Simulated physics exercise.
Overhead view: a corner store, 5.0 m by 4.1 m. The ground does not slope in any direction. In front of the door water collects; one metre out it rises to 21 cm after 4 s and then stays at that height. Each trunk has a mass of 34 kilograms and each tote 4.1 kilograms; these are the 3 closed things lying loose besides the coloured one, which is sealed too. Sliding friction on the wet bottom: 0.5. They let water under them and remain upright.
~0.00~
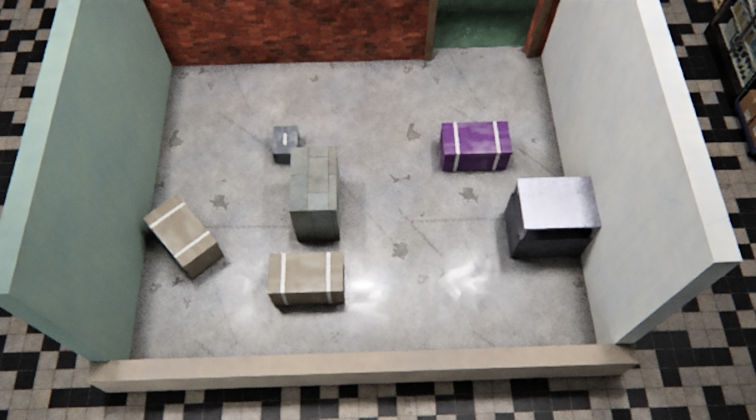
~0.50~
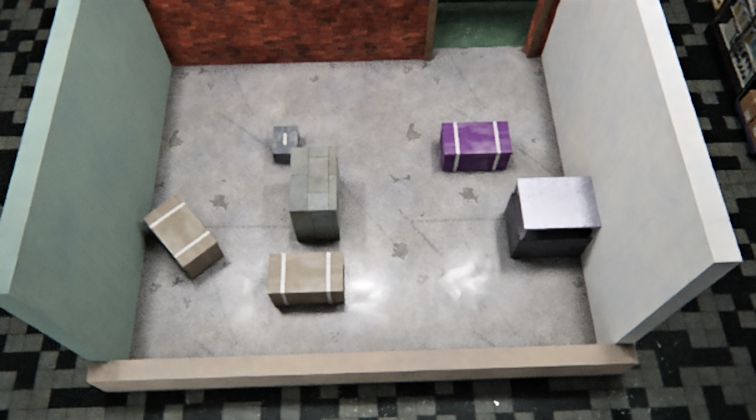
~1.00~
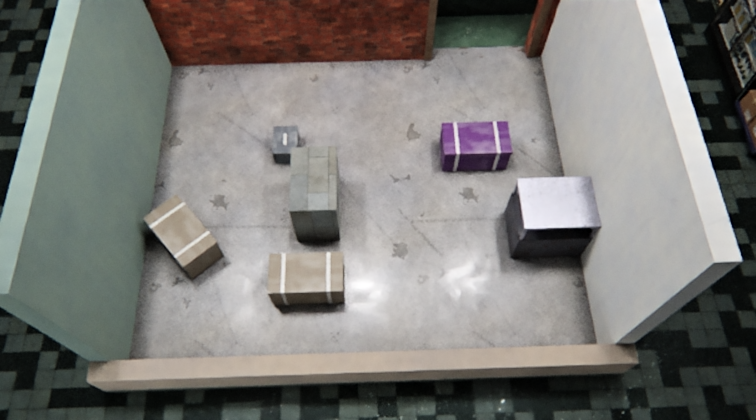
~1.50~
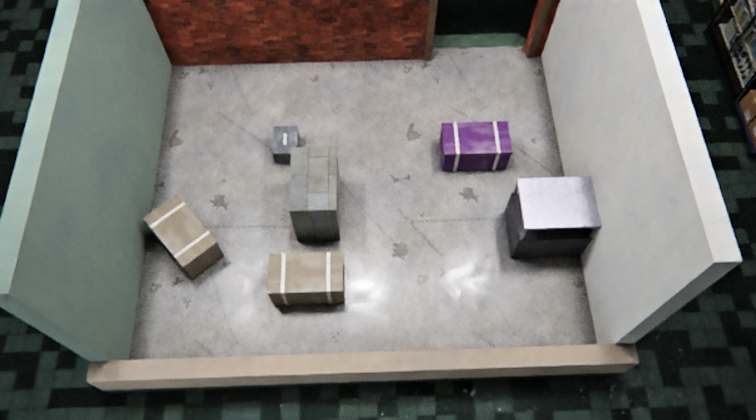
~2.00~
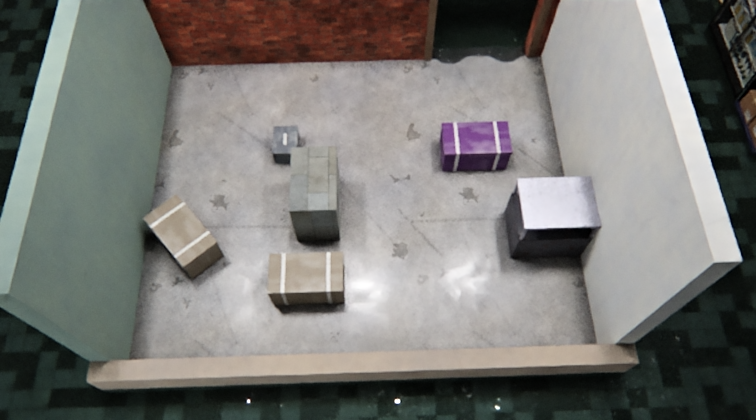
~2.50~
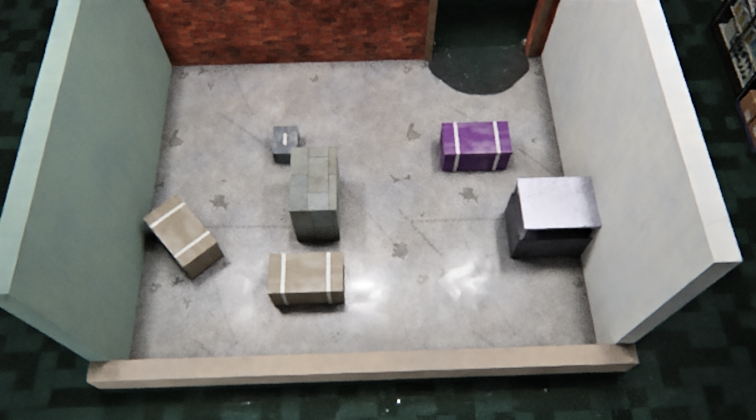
Dark water spreads over the checkered floor outside a walled corner store, seen from above by a camera that stays still. Inside, a purple trunk with pale bands sits right of centre, a silver-topped dark box by the right wall, two banded tan boxes at lower left, and grey blocks between. The outside floor darkens to green, then water creeps through the back doorway while every object stays put.
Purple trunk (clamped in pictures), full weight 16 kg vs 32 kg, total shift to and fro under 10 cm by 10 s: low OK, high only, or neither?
Neither.
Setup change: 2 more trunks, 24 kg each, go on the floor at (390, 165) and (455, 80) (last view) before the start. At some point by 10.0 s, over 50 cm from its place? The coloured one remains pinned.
Result, in order - exceeds it; exceeds it.
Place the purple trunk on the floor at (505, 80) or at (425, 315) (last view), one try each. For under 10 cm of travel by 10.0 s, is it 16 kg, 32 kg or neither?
The first try gives failure with both; the second gives failure with both.
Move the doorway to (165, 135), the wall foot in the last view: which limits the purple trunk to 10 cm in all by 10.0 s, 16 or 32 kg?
Under that setup, neither option succeeds.
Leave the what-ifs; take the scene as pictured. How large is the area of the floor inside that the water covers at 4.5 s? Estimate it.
That flooded area is roughly 4.5 m2.
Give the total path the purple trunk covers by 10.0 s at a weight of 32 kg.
Some 250 cm in all.
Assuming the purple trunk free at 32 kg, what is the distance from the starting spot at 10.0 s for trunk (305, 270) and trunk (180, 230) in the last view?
The first is 0 cm from its start, the second 0 cm.
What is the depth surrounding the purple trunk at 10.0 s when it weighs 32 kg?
Close to 12 cm deep.
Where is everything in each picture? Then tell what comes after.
The first frame shows the purple trunk at (477, 138) rests on the ground; 0.0 m2 under water; 0 of 4 have shifted.
The second frame shows the purple trunk at (477, 138) rests on the ground; 0.0 m2 under water; 0 of 4 have shifted.
The third frame shows the purple trunk at (477, 138), on the bottom; 0.0 m2 under water; 0 of 4 have shifted.
The fourth frame shows the purple trunk at (477, 138), on the bottom; 0.0 m2 under water; 0 of 4 have shifted.
The fifth frame shows the purple trunk at (477, 138), on the bottom; water covers 0.0 m2; 0 of 4 have shifted.
The sixth frame shows the purple trunk at (477, 138) rests on the ground; 0.6 m2 under water; 0 of 4 have shifted.
After 3.5 s the purple trunk would be 0 cm from its start with 16 kg and 0 cm from its start with 32 kg; 3 cm of water round it then.
After 4.5 s the purple trunk would be 47 cm from its start with 16 kg and 6 cm from its start with 32 kg; 5 cm of water round it then.
After 7.0 s the purple trunk would be 211 cm from its start with 16 kg and 134 cm from its start with 32 kg; 6 cm of water round it then.
After 10.0 s the purple trunk would be 205 cm from its start with 16 kg and 232 cm from its start with 32 kg; 12 cm of water round it then.
